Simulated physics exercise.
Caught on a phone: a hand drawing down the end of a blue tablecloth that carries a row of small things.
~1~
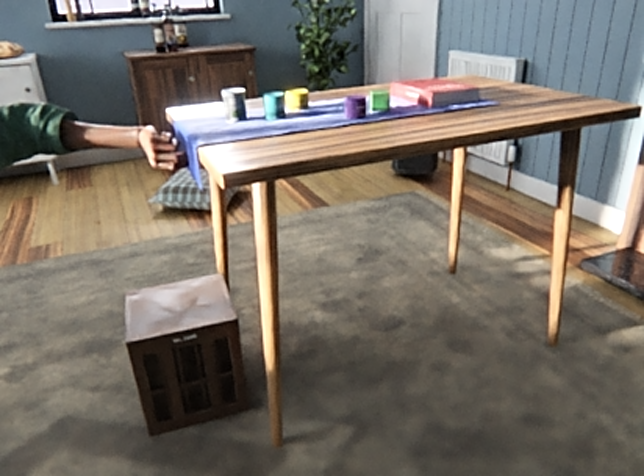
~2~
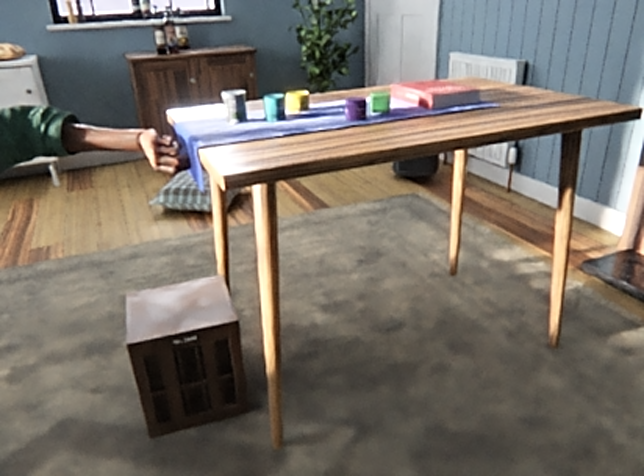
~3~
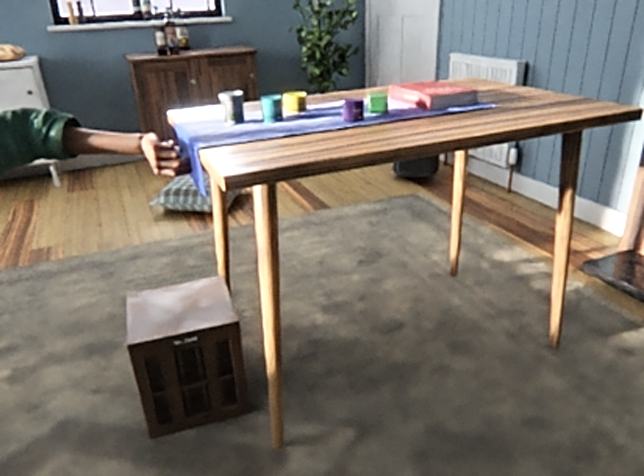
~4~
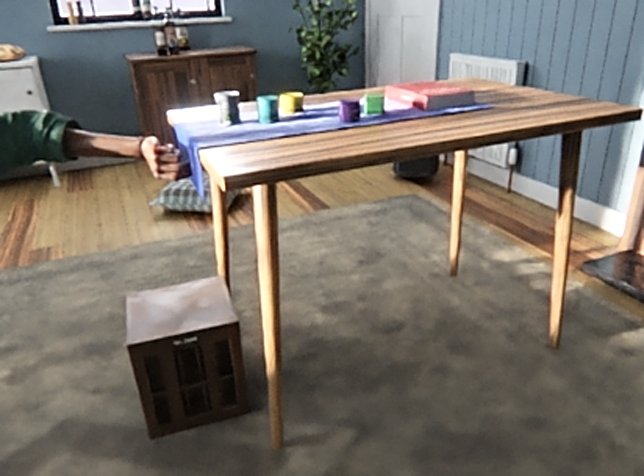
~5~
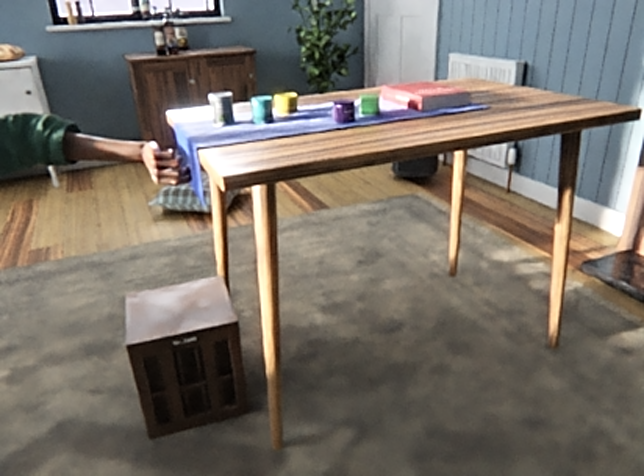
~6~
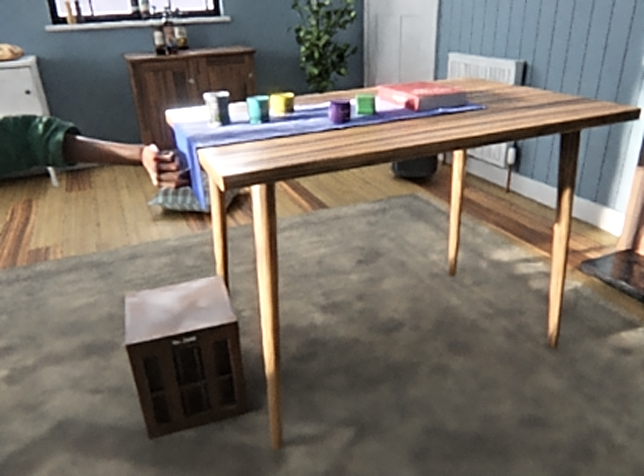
We see a hand at the left gripping the end of a blue cloth on a wooden table and drawing it gradually downward, while the small colourful pots and a red box on the cloth shift slightly to the left.
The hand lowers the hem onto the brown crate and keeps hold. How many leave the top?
Over the edge go three.
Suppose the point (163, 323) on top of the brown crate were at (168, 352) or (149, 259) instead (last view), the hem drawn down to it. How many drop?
The count: 4 and 1.
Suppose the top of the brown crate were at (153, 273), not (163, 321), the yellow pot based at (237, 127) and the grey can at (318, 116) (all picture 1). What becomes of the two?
The yellow pot goes over, the grey can does not fall.
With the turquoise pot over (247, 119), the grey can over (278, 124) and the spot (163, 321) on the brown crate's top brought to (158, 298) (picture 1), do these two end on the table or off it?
The turquoise pot comes down, the grey can tumbles off.
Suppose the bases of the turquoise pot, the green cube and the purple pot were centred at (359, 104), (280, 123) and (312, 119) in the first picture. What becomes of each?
The turquoise pot does not fall, the green cube is carried off, the purple pot tumbles off.
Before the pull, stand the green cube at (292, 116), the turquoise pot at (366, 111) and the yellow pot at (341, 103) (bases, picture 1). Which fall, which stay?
The green cube drops off, the turquoise pot does not fall, the yellow pot survives.
Soon after, hem near (195, 219); all still up.
After that, hem near (200, 262); grey can and turquoise pot gone.
And then, hem on the crate; grey can, turquoise pot and yellow pot gone.
In the end, hem on the crate; grey can, turquoise pot and yellow pot gone. The table loses three.
